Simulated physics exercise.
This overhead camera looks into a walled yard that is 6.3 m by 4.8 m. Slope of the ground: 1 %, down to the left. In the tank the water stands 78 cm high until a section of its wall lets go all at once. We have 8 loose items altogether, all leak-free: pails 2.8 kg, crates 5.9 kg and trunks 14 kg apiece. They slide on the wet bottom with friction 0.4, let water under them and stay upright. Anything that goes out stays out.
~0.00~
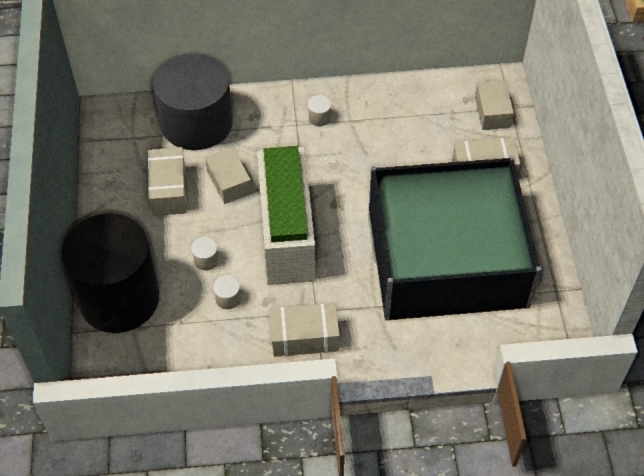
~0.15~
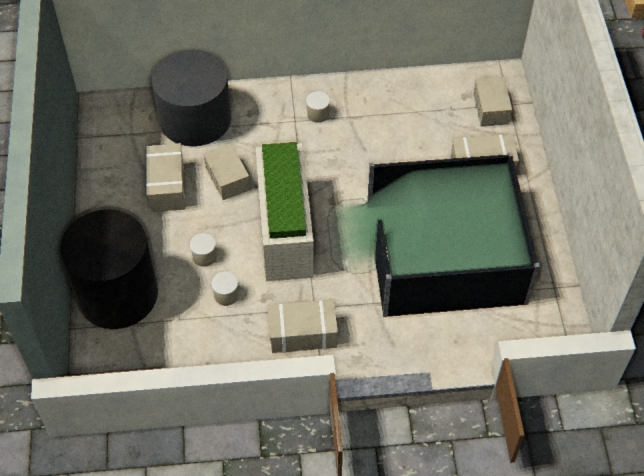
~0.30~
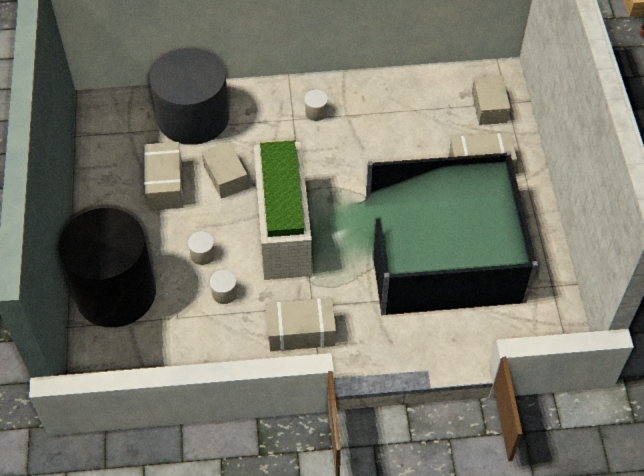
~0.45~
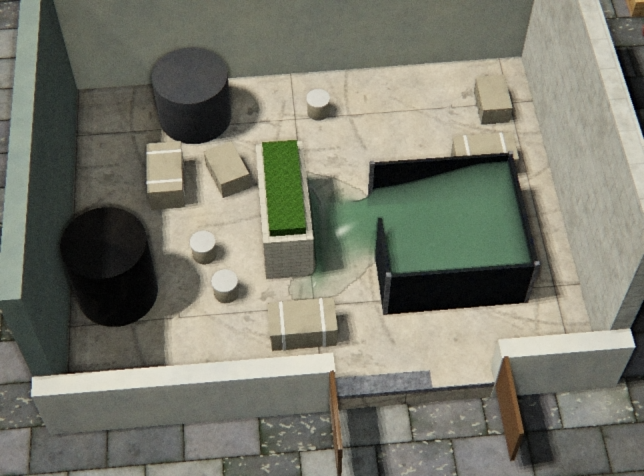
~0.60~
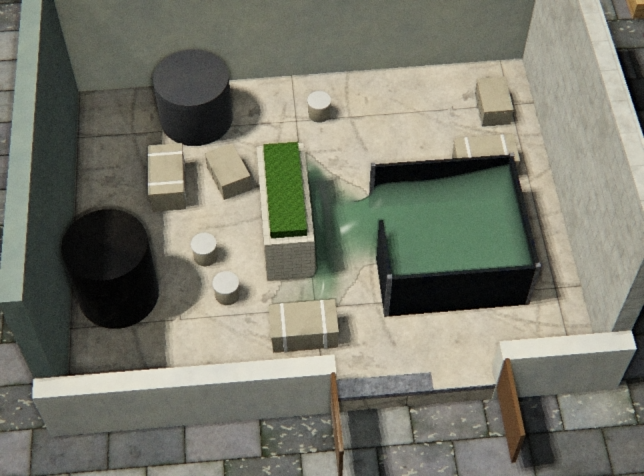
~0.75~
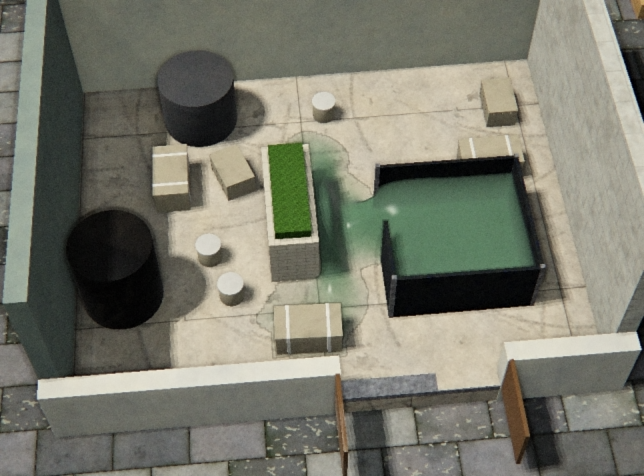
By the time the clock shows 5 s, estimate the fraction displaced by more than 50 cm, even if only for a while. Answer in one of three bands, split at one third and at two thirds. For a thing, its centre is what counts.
One to two thirds.
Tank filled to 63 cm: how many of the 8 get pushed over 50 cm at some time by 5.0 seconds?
In that case the number is 4.
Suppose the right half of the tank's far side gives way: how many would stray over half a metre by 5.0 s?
Then the count would be 7.
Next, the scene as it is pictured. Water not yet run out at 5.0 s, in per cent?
Some 82 per cent remains.
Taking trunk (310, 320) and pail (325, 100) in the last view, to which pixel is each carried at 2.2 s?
They end up about (291, 347) and (350, 57) in the last view.
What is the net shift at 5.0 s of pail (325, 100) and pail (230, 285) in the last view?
300 cm, then 5 cm.
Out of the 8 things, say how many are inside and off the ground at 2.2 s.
Total: 1.
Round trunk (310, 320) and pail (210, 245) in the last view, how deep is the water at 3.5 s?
About 3 and 0 cm.
After 1.1 s 0 of 8 are over 50 cm from their spots; 0 afloat.
After 2.2 s 1 of 8 are over 50 cm from their spots; 1 afloat.
After 3.5 s 3 of 8 are over 50 cm from their spots; 2 afloat.
After 5.0 s 4 of 8 are over 50 cm from their spots, and 4 have been at some point; 4 afloat.
